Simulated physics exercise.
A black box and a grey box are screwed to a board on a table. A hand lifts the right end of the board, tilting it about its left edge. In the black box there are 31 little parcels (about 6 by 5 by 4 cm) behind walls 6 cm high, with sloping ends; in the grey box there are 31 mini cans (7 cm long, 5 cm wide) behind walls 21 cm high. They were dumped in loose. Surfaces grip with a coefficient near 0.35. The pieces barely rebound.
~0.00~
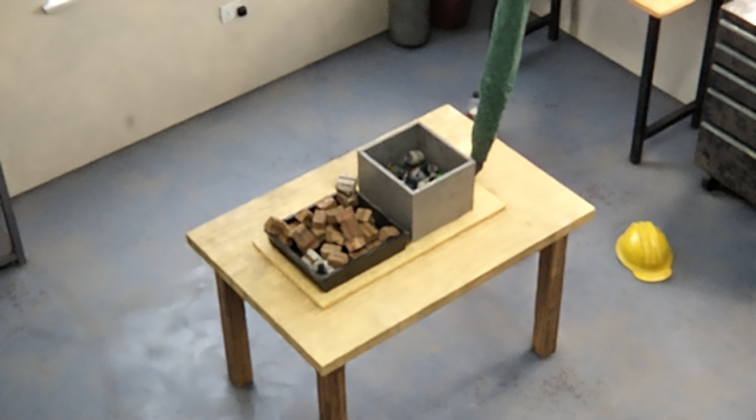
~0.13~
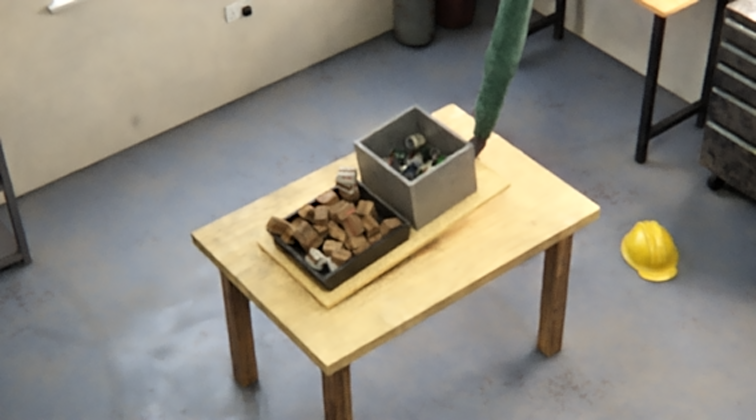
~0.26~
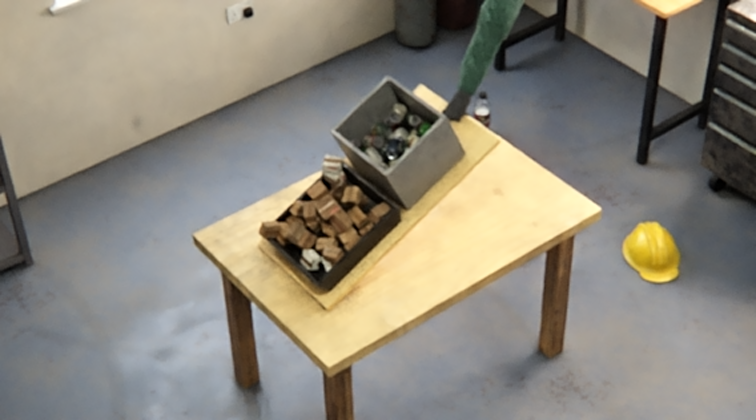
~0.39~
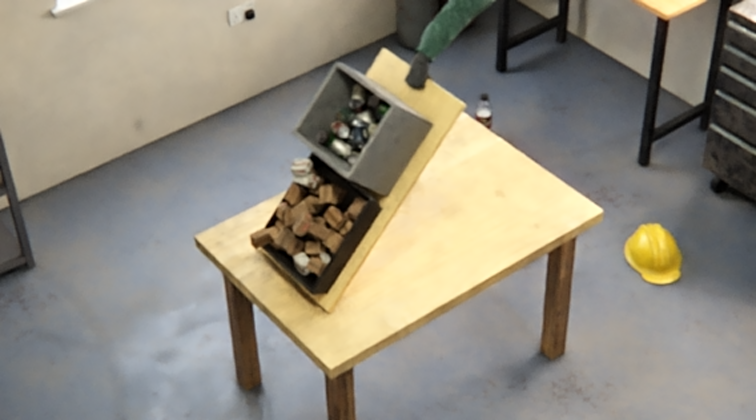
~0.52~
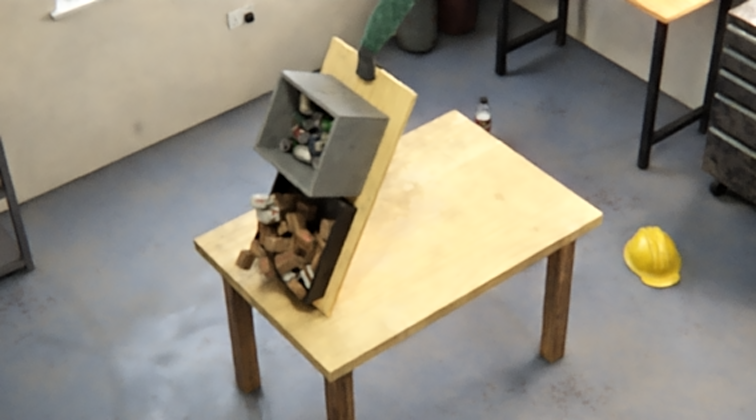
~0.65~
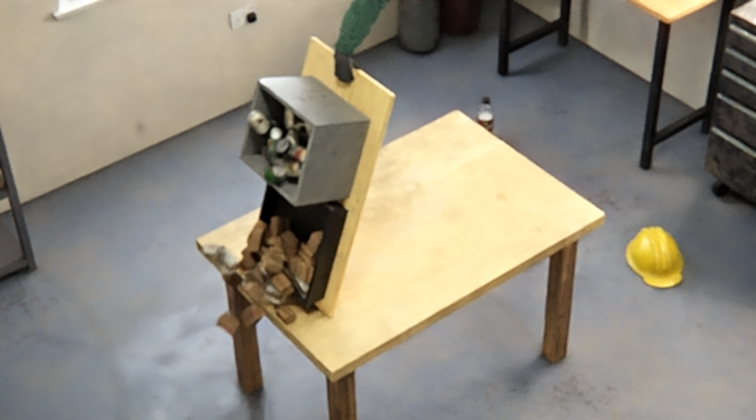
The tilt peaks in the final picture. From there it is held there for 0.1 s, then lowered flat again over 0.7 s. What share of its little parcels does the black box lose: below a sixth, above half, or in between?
Out of the black box go more than half of the little parcels.
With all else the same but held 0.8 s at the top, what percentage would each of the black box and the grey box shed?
In that case black box 80, grey box 40 per cent.
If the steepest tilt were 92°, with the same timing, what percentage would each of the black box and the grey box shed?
In that case black box 100, grey box 100 per cent.
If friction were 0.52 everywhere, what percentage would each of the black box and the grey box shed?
In that case black box 70, grey box 40 per cent.
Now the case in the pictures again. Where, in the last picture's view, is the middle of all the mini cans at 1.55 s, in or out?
At about (407, 215).
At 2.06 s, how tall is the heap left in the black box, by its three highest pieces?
Roughly 6 cm high.
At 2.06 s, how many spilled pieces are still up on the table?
Roughly 8.
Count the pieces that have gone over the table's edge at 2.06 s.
About 30.
After 0.87 s, tilt 65°; black box 13 in, 18 out and grey box 23 in, 8 out.
After 1.16 s, tilt 26°; black box 8 in, 23 out and grey box 17 in, 14 out.
After 1.55 s, tilt 0°; black box 8 in, 23 out and grey box 17 in, 14 out.
Final count (at 2.06 s), black box 8 in, 23 out and grey box 17 in, 14 out. Asked share, 23 of 31, 74 per cent.
